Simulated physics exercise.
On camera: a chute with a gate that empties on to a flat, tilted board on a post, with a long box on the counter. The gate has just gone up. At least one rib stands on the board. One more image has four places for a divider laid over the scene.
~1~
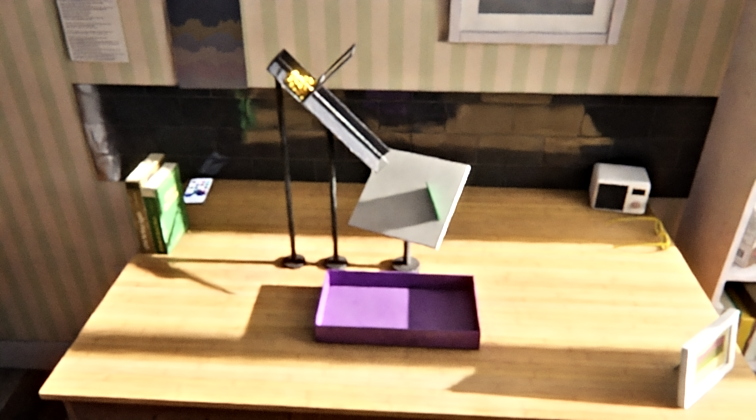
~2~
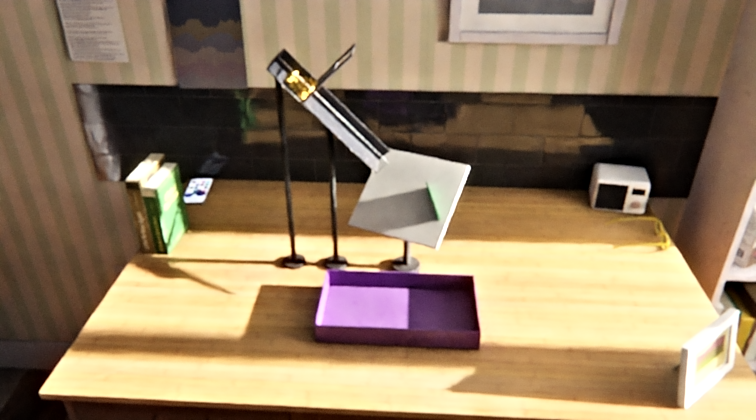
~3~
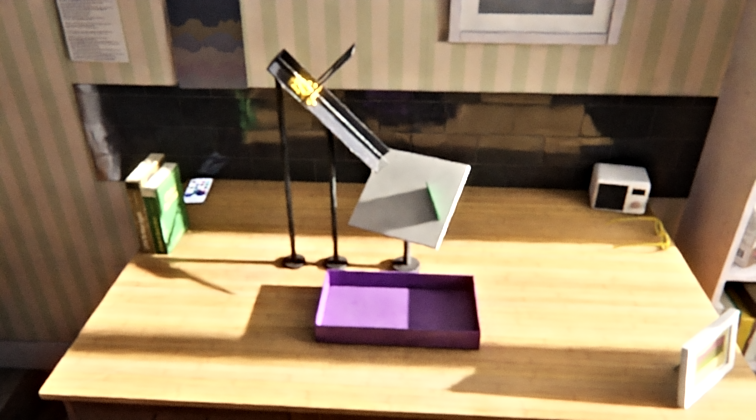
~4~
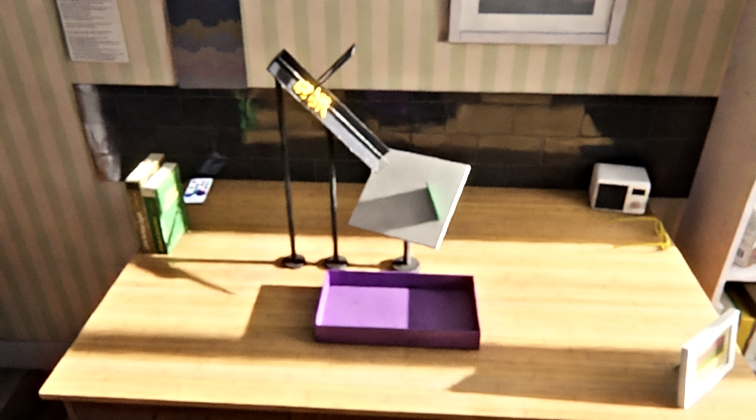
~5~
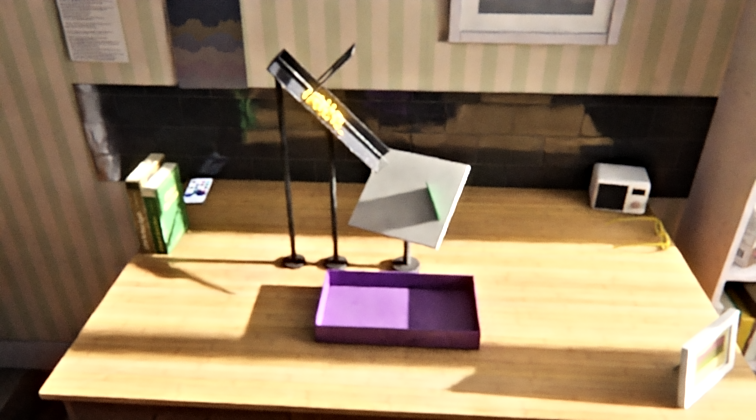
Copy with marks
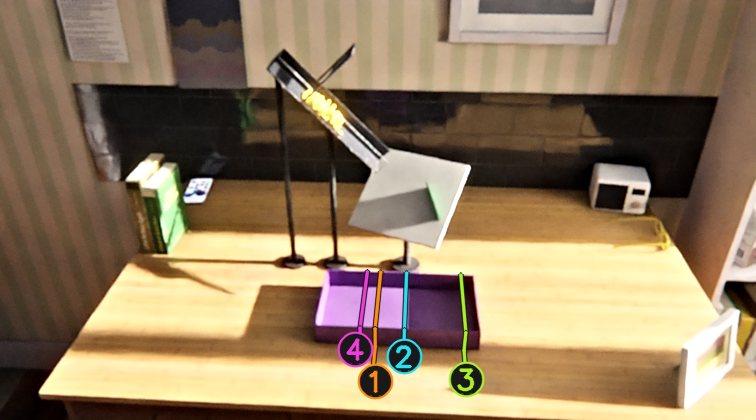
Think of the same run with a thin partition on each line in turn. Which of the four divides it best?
Choose 2.
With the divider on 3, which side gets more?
The left side.
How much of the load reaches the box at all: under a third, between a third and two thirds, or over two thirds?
Over two thirds.
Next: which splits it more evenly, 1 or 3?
That would be 1.
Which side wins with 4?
More lands on the right.
On the marked copy, line 1 crosses the front rim at (375, 327); line 2 crosses the front rim at (404, 329); line 3 crosses the front rim at (465, 331); line 4 crosses the front rim at (360, 327).
With 1, of what is caught, close to a quarter on the left of the divider, the bulk on the right.
With 2, of what is caught, close to a third on the left of the divider, close to two thirds on the right.
With 3, of what is caught, all but a few on the left of the divider, a small share on the right.
With 4, of what is caught, a small share on the left of the divider, all but a few on the right.
